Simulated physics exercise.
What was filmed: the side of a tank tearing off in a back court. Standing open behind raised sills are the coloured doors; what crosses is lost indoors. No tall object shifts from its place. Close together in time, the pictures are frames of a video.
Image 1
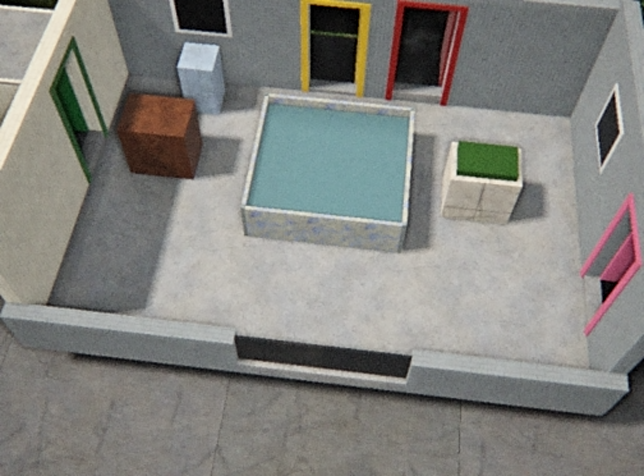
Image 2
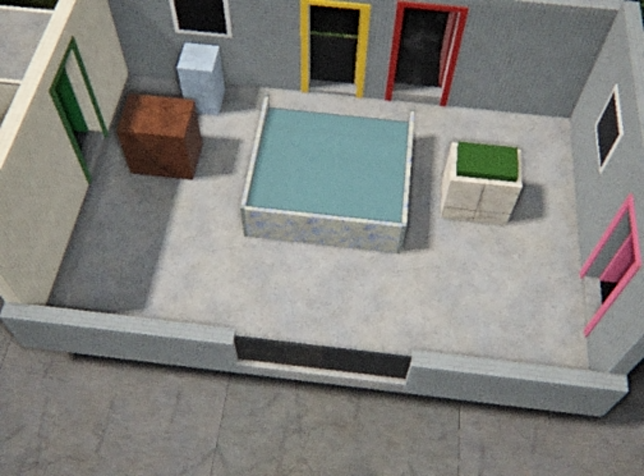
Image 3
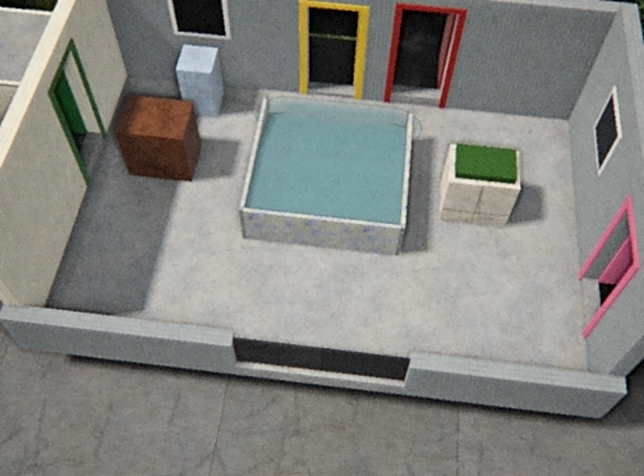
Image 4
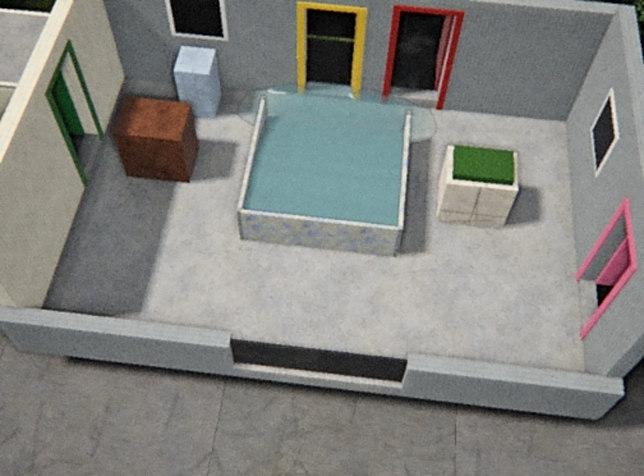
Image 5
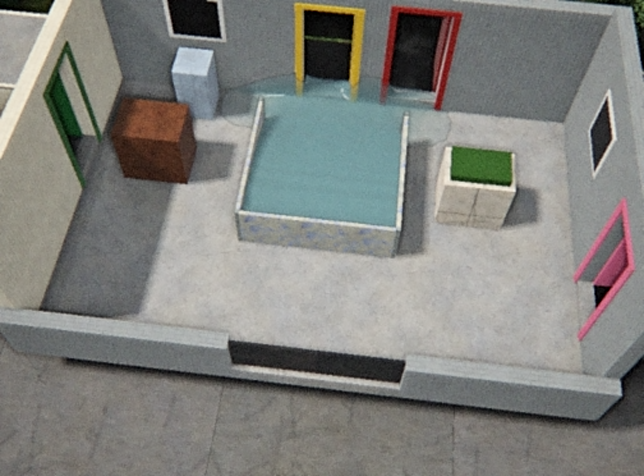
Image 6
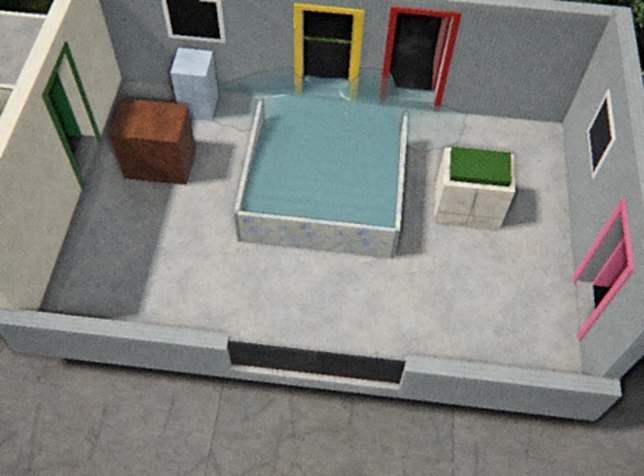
A pale-walled tank of blue-green water stands in the middle of a grey-walled court seen from high above, its far side giving way and the water slipping out behind it. Around it are a brown box and a pale blue block at left, a green-topped white cabinet at right, and green, yellow, red and pink doorways. The water spreads in a thin, clear sheet toward the yellow and red doorways and sideways along the back, while the view drifts very slightly.
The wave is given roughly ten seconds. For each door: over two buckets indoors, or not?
At the end, pink door: At most two buckets; green door: At most two buckets; yellow door: Over two buckets; red door: Over two buckets.
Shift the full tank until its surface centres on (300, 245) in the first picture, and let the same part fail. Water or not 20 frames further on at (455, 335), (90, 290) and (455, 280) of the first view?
First spot bare, second bare, third bare.
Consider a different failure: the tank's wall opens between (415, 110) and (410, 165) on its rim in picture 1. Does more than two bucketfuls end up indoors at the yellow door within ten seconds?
I'd say the yellow door stays within the limit.
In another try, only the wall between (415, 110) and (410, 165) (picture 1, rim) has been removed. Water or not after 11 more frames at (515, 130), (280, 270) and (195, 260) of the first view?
Taking the points in order: Swamped, unwetted and unwetted.
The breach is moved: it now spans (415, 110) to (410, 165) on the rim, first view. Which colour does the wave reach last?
I'd pick the green door.
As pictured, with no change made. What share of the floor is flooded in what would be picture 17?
30 %.
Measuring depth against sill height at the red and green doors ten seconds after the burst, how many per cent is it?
The first is near 40 per cent, the second near 30 per cent.
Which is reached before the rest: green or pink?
The answer here is the green-painted one.
A moment on, water covers 20 % of the floor; the pink door not reached, the green door not reached, the yellow door far over two buckets in, the red door over two buckets in.
Next, water covers 30 % of the floor; the pink door not reached, the green door not reached, the yellow door far over two buckets in, the red door far over two buckets in.
Then, water covers 60 % of the floor; the pink door wet at the sill, nothing in, the green door wet at the sill, nothing in, the yellow door far over two buckets in, the red door far over two buckets in.
Later, water covers 85 % of the floor; the pink door wet at the sill, nothing in, the green door wet at the sill, nothing in, the yellow door far over two buckets in, the red door far over two buckets in.
In the end, water covers 100 % of the floor; the pink door wet at the sill, nothing in, the green door wet at the sill, nothing in, the yellow door far over two buckets in, the red door far over two buckets in.
